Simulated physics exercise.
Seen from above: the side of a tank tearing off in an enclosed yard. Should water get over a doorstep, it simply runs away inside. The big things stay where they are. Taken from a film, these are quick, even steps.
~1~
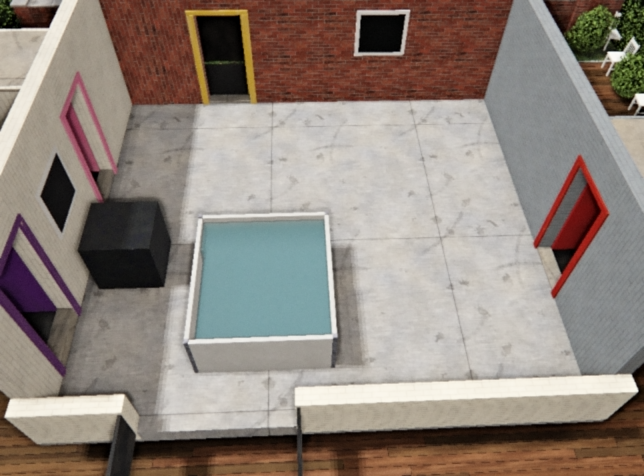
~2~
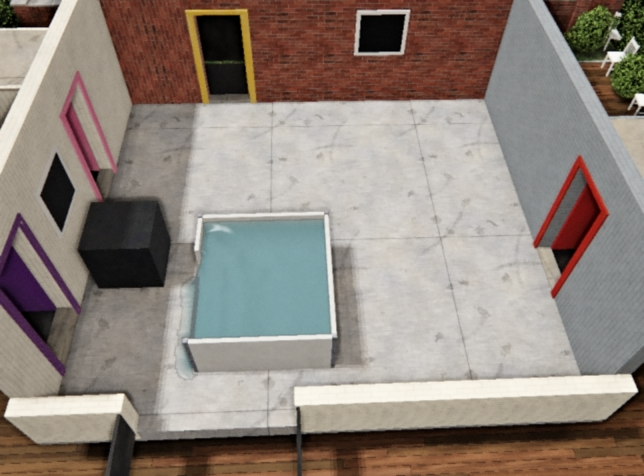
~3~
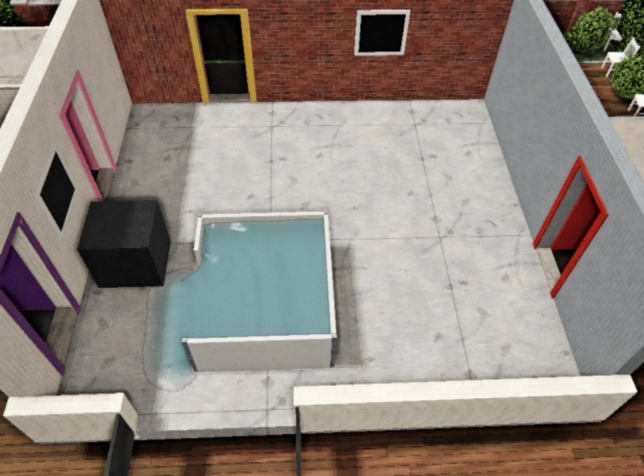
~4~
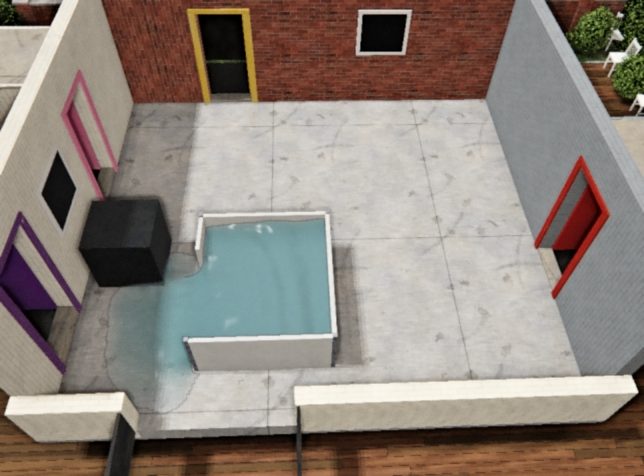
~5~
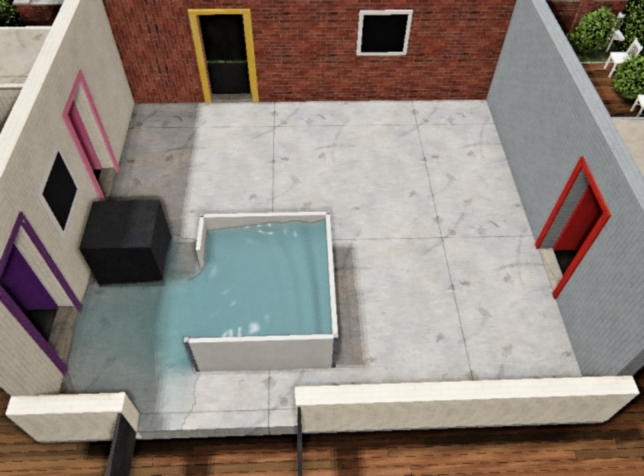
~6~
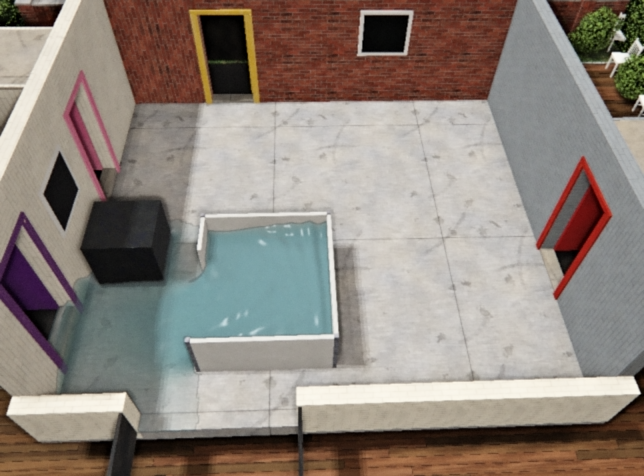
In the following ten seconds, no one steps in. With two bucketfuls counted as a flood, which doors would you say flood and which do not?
At the end, the red door keeps inside the allowance there, the purple door exceeds the allowance there, the pink door keeps inside the allowance there, the yellow door exceeds the allowance there.
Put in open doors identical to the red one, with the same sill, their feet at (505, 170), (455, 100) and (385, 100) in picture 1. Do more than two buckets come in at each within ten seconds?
Well, the first remains within bounds, the next remains within bounds, and the last remains within bounds.
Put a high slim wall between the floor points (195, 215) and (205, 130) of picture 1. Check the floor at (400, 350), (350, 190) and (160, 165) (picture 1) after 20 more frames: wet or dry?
In that order: Dry, free of water, wet.
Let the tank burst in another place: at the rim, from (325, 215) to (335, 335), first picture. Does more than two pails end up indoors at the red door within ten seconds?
With the breach moved, the red one overshoots.
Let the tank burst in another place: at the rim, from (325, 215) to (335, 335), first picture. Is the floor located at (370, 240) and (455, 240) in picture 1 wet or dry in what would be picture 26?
Soaked, Soaked.
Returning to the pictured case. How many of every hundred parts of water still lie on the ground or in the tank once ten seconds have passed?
My reckoning gives about 60 %.
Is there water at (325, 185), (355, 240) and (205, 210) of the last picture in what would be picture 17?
The three points read clear, clear and soaked through.
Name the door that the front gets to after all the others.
I'd go with the one in red.
A moment on, water covers 15 % of the floor; the red door not reached, the purple door far over two buckets in, the pink door wet at the sill, nothing in, the yellow door not reached.
Next, water covers 25 % of the floor; the red door not reached, the purple door far over two buckets in, the pink door wet at the sill, nothing in, the yellow door not reached.
Then, water covers 35 % of the floor; the red door not reached, the purple door far over two buckets in, the pink door wet at the sill, nothing in, the yellow door wet at the sill, nothing in.
Later, water covers 55 % of the floor; the red door not reached, the purple door far over two buckets in, the pink door wet at the sill, nothing in, the yellow door over two buckets in.
In the end, water covers 75 % of the floor; the red door wet at the sill, nothing in, the purple door far over two buckets in, the pink door wet at the sill, nothing in, the yellow door over two buckets in.
